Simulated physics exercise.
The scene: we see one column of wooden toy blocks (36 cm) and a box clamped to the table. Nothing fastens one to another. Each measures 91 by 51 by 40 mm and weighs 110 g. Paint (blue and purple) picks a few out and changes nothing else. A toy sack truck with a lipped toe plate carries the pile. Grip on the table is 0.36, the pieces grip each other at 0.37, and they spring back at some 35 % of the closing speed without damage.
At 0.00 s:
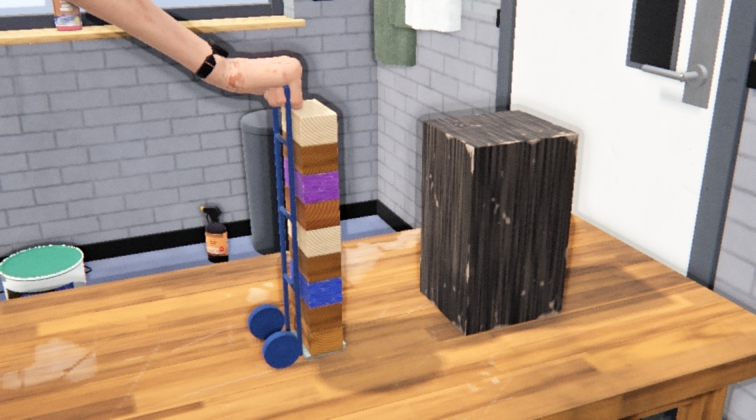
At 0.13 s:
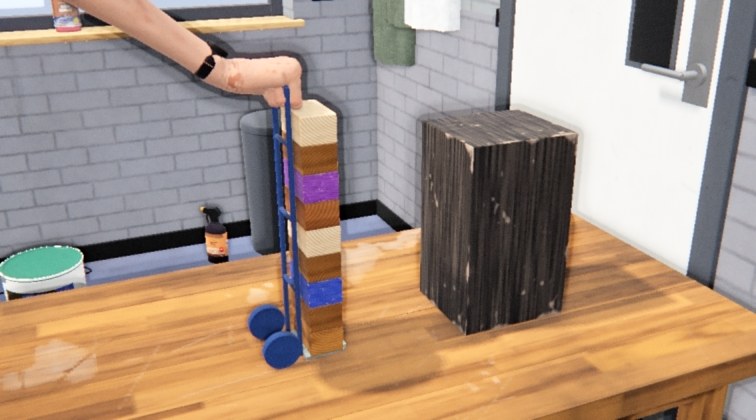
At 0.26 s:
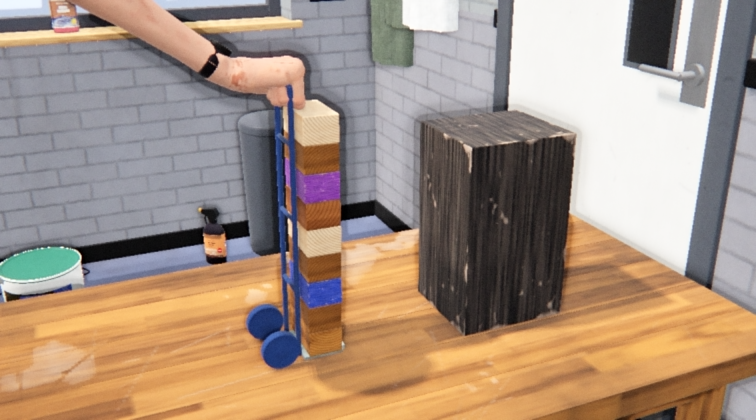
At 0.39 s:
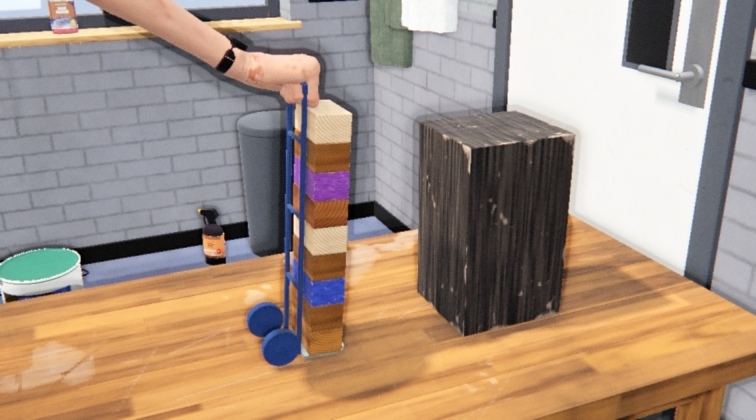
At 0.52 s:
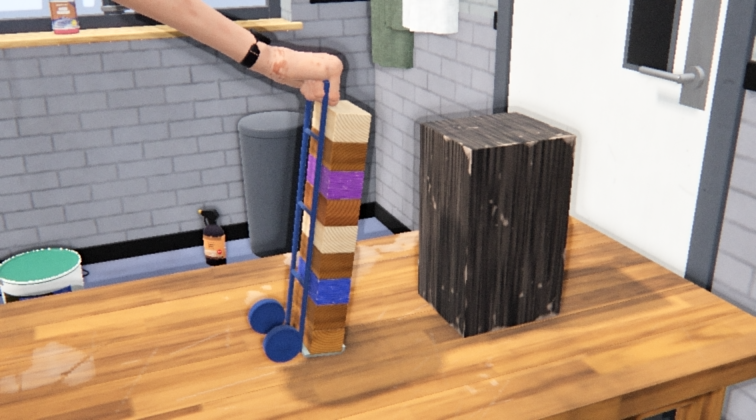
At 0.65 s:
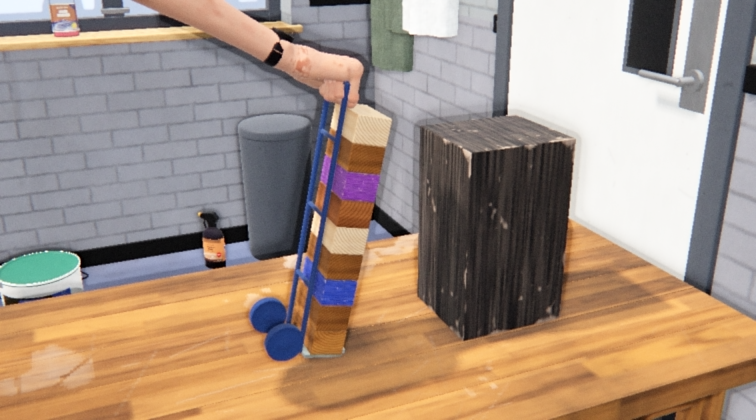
In a grey brick-walled room with a white door at right, a wooden table is seen from slightly above by a still camera. A blue toy sack truck carries a column of brown, cream, purple and blue wooden blocks, left of a dark, streaky box. A hand gripping the truck's top holds nearly still, then tilts truck and column together steadily rightward, toward the box.
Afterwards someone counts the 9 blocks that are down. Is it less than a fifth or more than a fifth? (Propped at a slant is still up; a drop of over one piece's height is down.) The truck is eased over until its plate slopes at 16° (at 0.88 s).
The part is over a fifth.
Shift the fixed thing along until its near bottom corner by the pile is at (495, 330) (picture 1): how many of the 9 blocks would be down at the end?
In that case 4.
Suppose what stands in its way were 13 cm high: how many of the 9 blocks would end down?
Then 7.
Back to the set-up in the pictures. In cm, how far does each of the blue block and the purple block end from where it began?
Moved: Blue 6, purple 20.
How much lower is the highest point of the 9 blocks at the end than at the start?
Roughly 4 cm.
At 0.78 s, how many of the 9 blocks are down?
At that moment 0.
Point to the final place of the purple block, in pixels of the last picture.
At about (424, 201).
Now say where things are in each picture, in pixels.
In the first frame (pixels give the middle of a visible side), truck frame (290, 147) 0° forward; purple block (322, 188); blue block (326, 293); none has stirred.
In the second frame, truck frame (290, 147) 0° forward; purple block (321, 188).
In the third frame, truck frame (292, 147) 1° forward; purple block (323, 188) 5 mm from its place; movement in 3 of them.
In the fourth frame, truck frame (304, 144) 4° forward; purple block (332, 186) 4° from how it stood; blue block (329, 293) 4° from how it stood; steepest lean 4°, the block at (333, 158); movement in 9 of them.
In the fifth frame, truck frame (321, 141) 8° forward; purple block (346, 186) 8° from how it stood; blue block (334, 292) 8° from how it stood; steepest lean 8°, the block at (352, 128); movement in 9 of them.
In the sixth frame, truck frame (337, 142) 12° forward; purple block (361, 187) 13° from how it stood; blue block (340, 293) 13° from how it stood; steepest lean 13°, the block at (373, 131); movement in 9 of them.
After 0.71 s, none of the 9 blocks down, 9 disturbed; purple block 17° from how it stood; blue block 17° from how it stood.
After 0.78 s, none of the 9 blocks down, 9 disturbed; purple block 22° from how it stood; blue block 22° from how it stood.
After 0.86 s, none of the 9 blocks down, 9 disturbed; purple block 33° from how it stood, 24 mm lower; blue block 33° from how it stood.
After 0.94 s, 1 of the 9 blocks down; blue block 45° from how it stood; purple block 44° from how it stood, 50 mm lower.
In the end (1.9 s), 4 of the 9 blocks down; blue block 47° from how it stood; purple block 47° from how it stood, 54 mm lower. That is 44 per cent. From the last view, middles, blue block near (356, 281), purple block near (424, 201).
